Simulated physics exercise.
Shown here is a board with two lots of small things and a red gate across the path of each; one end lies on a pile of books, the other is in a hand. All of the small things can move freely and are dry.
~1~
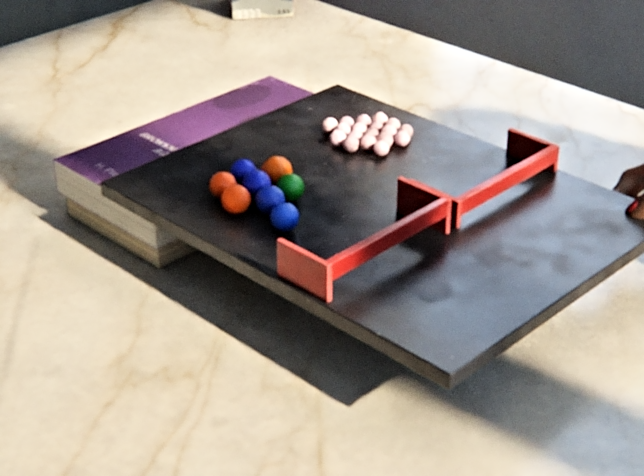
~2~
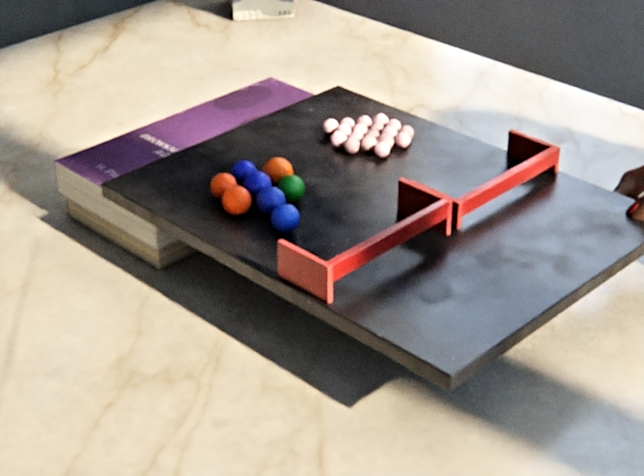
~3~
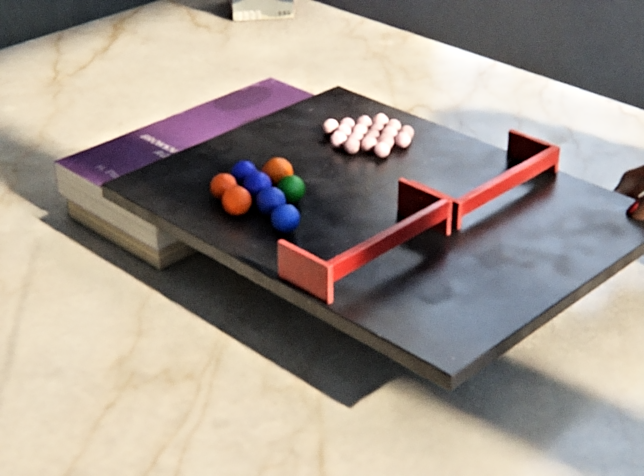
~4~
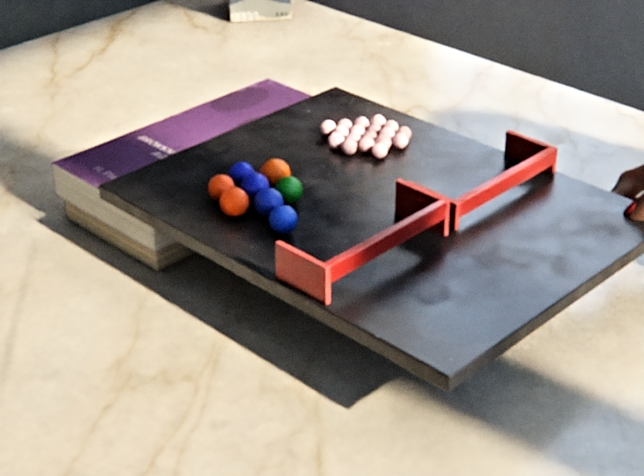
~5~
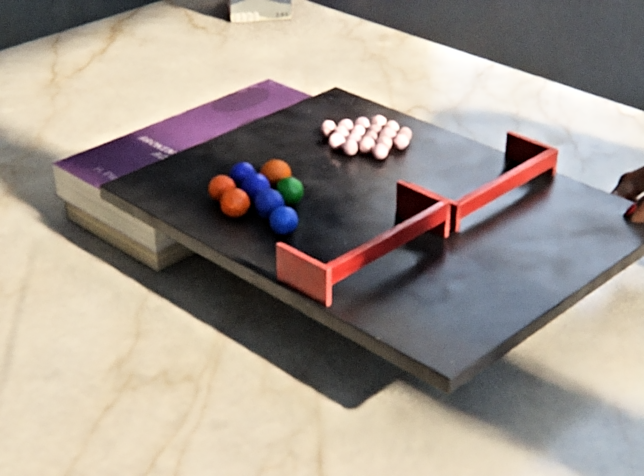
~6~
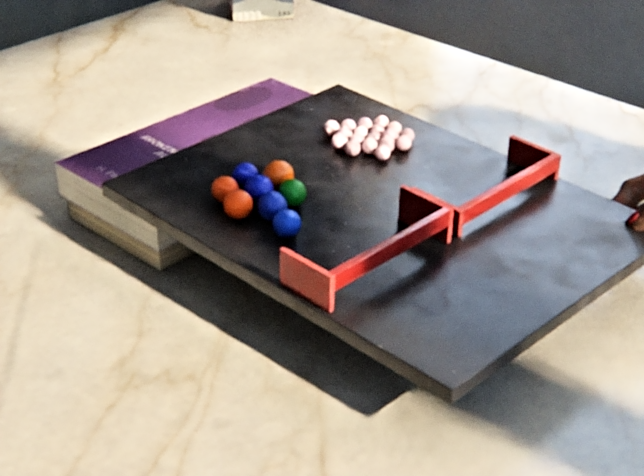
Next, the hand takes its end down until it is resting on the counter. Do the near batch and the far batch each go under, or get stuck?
One by one: The near batch is too tall; the far batch is too tall.
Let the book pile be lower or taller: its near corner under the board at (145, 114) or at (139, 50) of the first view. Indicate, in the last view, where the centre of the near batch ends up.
The middle should sit around (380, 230) in the first case and around (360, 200) in the second.
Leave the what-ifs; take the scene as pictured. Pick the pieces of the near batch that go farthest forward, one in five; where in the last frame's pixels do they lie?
(359, 297), give or take.
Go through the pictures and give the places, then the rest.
In the first frame, held end of the board at (448, 369), level; book pile at (219, 153), low, a small part of the board's length; near batch at (257, 185), a few gumballs; far batch at (372, 135), a few sugar pearls; near gate at (389, 238), its slot lower than a piece; far gate at (507, 180), its slot lower than a piece.
In the second frame, held end of the board at (448, 370), level; far batch at (373, 137).
In the third frame, held end of the board at (449, 370), level; near batch at (257, 187).
In the fourth frame, held end of the board at (446, 371), level; far batch at (370, 138).
In the fifth frame, held end of the board at (447, 373), level; near batch at (256, 189).
In the sixth frame, held end of the board at (449, 383), down by 2°; book pile at (220, 155); near batch at (259, 190), not moving; far batch at (374, 139), not moving; near gate at (391, 248); far gate at (509, 189).
Then, 0.24 s after the last picture, board sloping at 8°; near batch where it was; far batch on its way down.
Then, 0.50 s after the last picture, board resting at 10°; near batch has reached its gate; far batch on its way down.
Then, 0.81 s after the last picture, board resting at 10°; near batch has reached its gate; far batch has reached its gate.
At rest, board resting at 10°; near batch gathered behind its gate; far batch gathered behind its gate.
